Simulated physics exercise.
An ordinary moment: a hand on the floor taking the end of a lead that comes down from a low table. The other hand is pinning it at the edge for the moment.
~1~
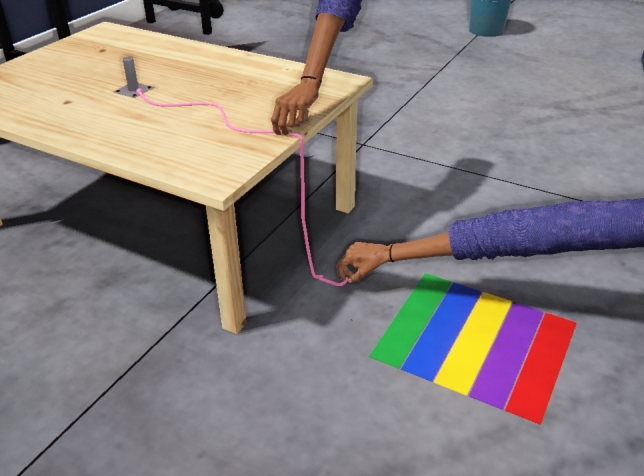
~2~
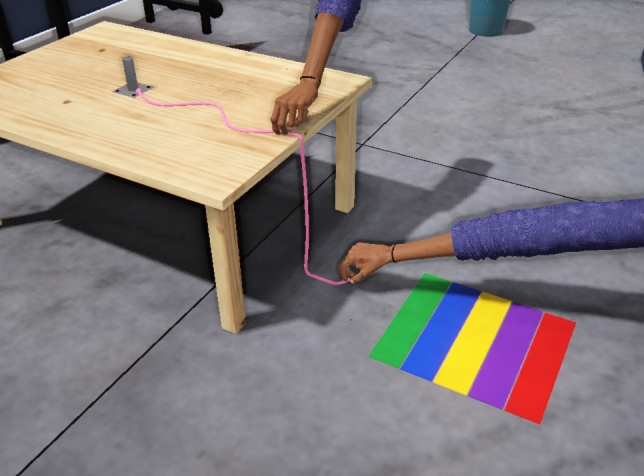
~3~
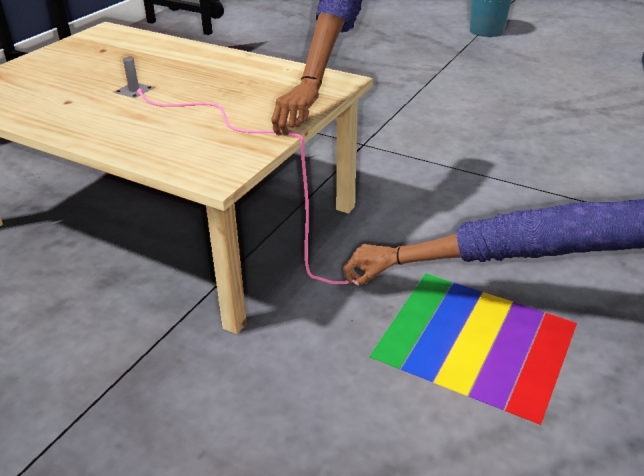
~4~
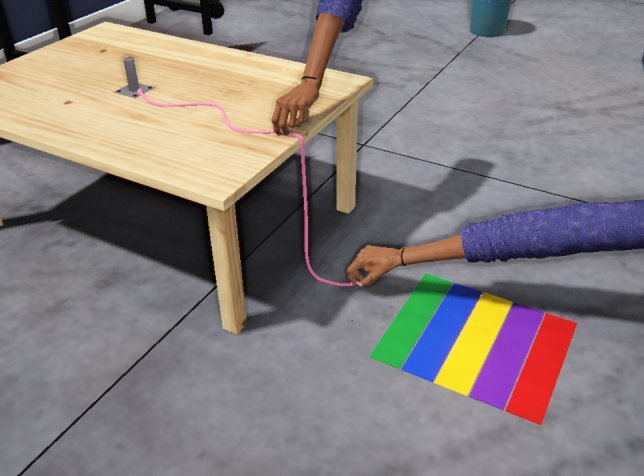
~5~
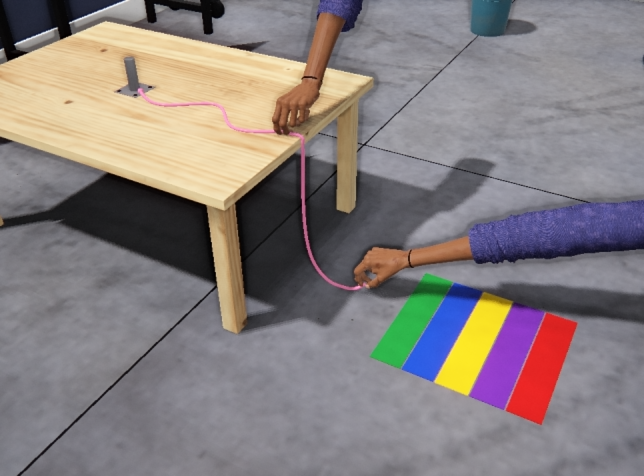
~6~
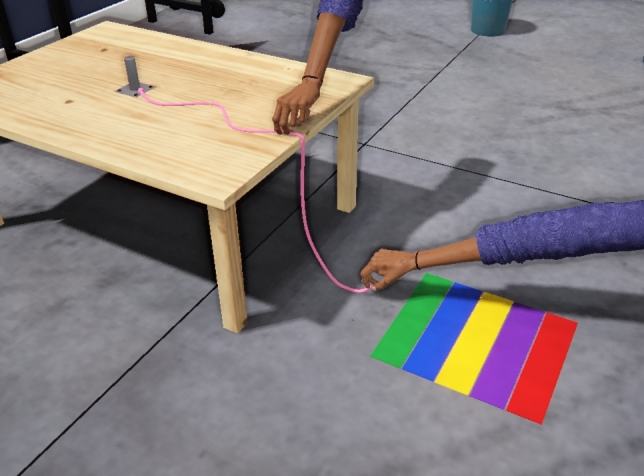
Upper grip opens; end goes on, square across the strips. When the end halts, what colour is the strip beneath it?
Yellow.
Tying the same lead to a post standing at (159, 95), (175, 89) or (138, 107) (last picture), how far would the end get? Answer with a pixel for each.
Places per try: (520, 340); (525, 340); (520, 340).
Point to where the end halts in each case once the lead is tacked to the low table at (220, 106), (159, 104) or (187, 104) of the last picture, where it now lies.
Try one gives (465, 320), try two (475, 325), and try three (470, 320).
Early on, end near (413, 301); over green.
Midway, end near (455, 316); over blue.
At the end of the slack, end near (480, 324); over yellow. The end stops over the yellow strip.
